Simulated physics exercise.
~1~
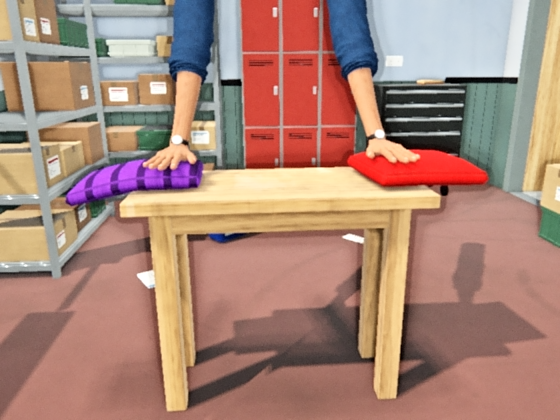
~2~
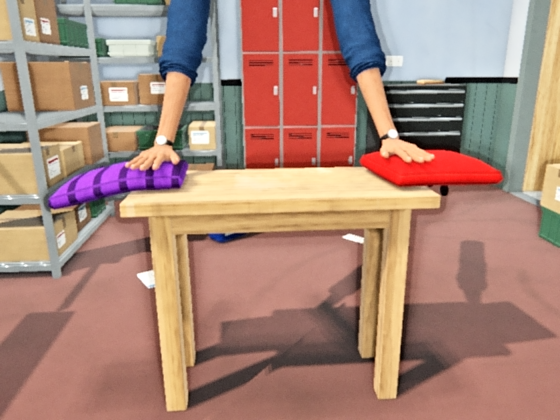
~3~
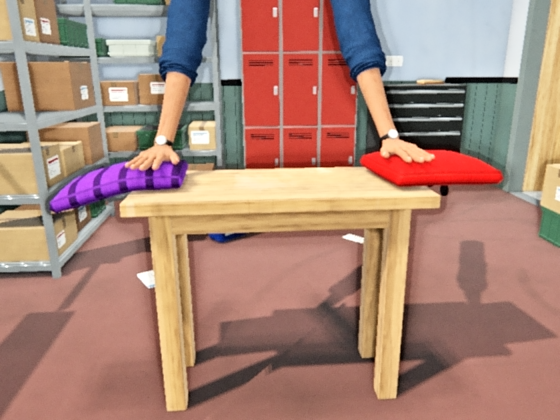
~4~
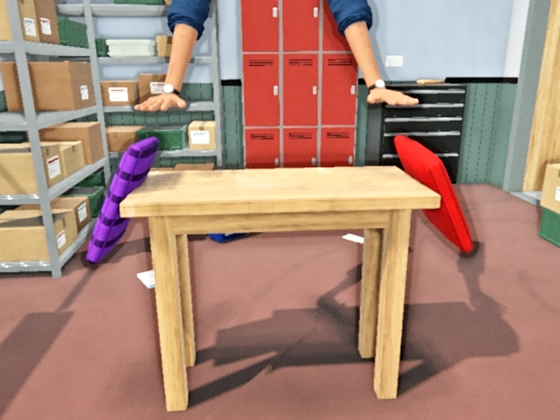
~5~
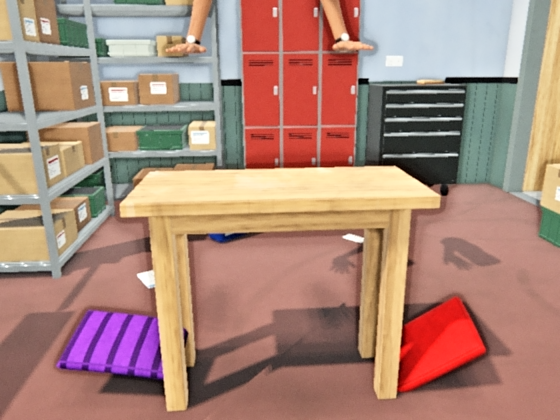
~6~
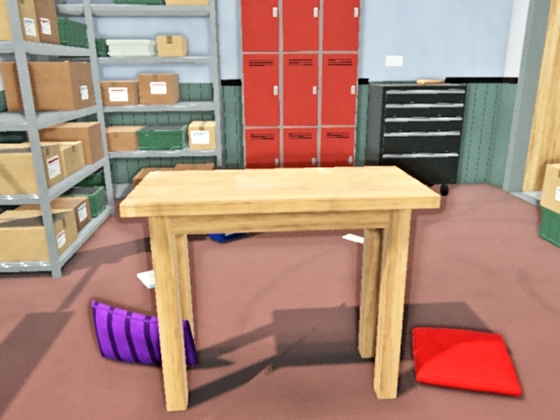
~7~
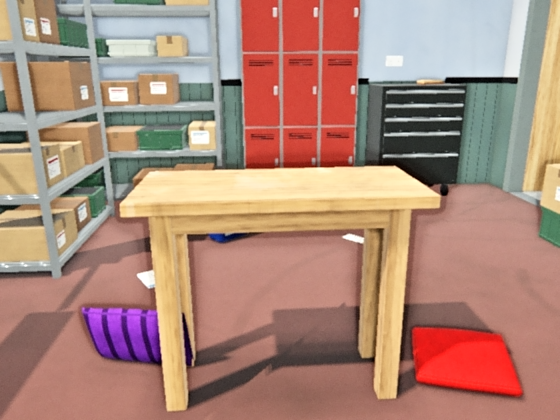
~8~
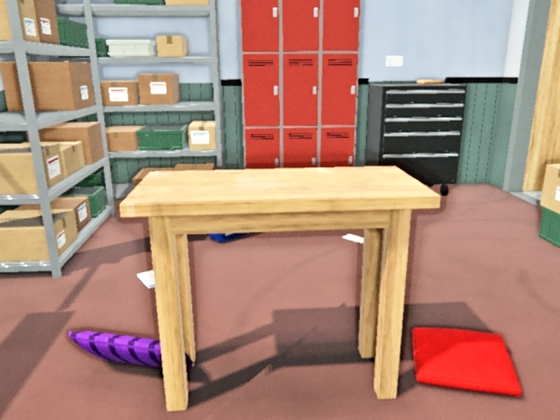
A purple striped pillow and a red cushion were slid outward by two hands to opposite ends of a wooden table, and once the hands lifted away, both tipped off and dropped to the floor, where the pillow ended up lying left and the cushion right.
